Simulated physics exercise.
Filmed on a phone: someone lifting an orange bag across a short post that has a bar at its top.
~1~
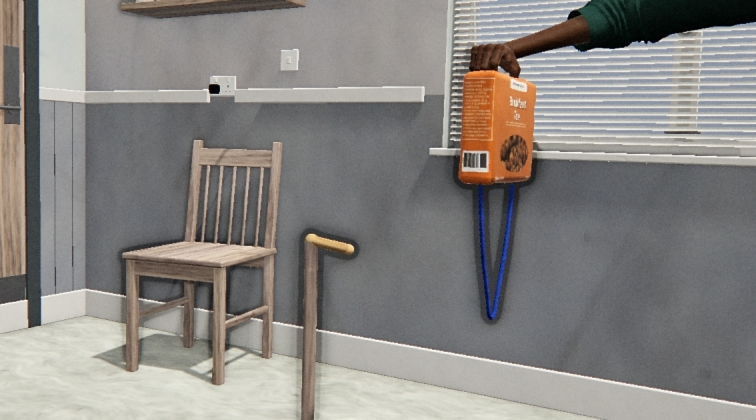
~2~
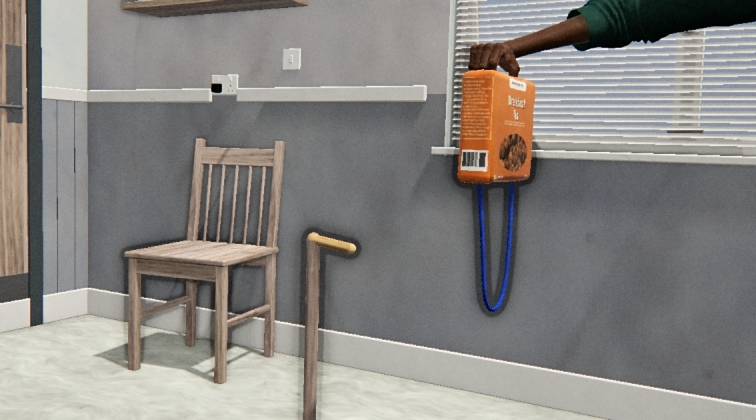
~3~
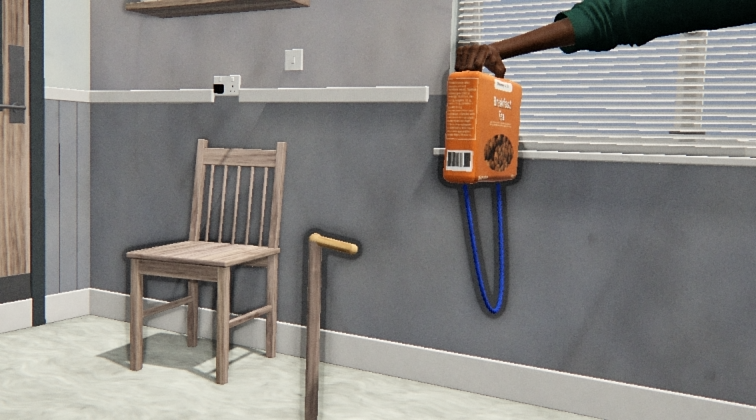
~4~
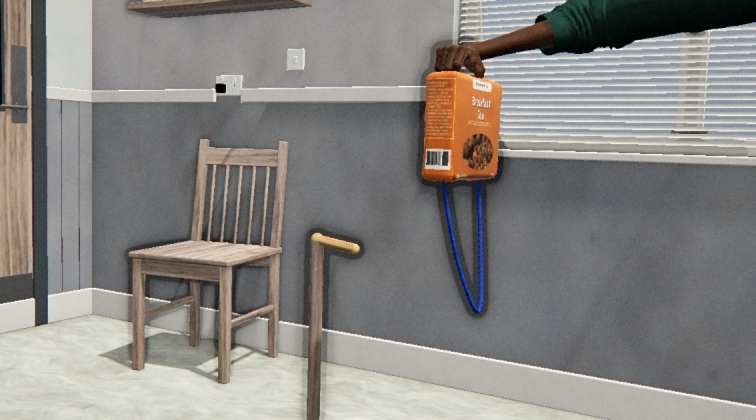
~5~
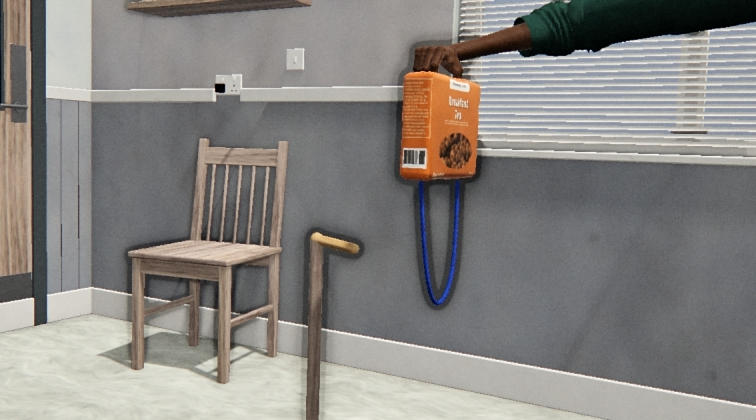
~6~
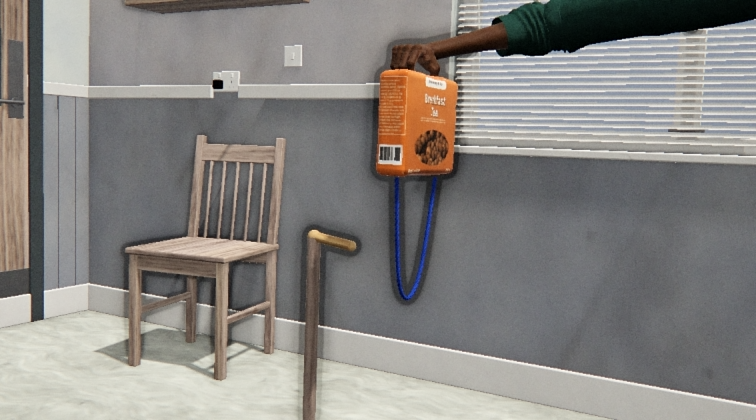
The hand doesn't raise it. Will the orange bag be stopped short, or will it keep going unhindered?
The orange bag is stopped short.
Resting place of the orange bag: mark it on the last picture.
Roughly (249, 122).
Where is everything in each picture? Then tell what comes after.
The first frame shows orange bag (500, 130); hook tip (349, 250).
The second frame shows orange bag (499, 129); bottom of the loop (494, 309).
The third frame shows orange bag (485, 130).
The fourth frame shows orange bag (464, 129); bottom of the loop (478, 312).
The fifth frame shows orange bag (442, 128).
The sixth frame shows orange bag (419, 125); bottom of the loop (407, 298); hook tip (351, 246); hook points towards it, loop hangs below the hook.
Then, 0.38 s later than the last view, bag nearing the post near (377, 125).
Then, 0.90 s later than the last view, bag over the post near (323, 123).
Then, 1.48 s later than the last view, bag past the post near (268, 122).
Finally, bag past the post near (249, 122); loop tight round the post, hand stopped. The orange bag snags on the hook.
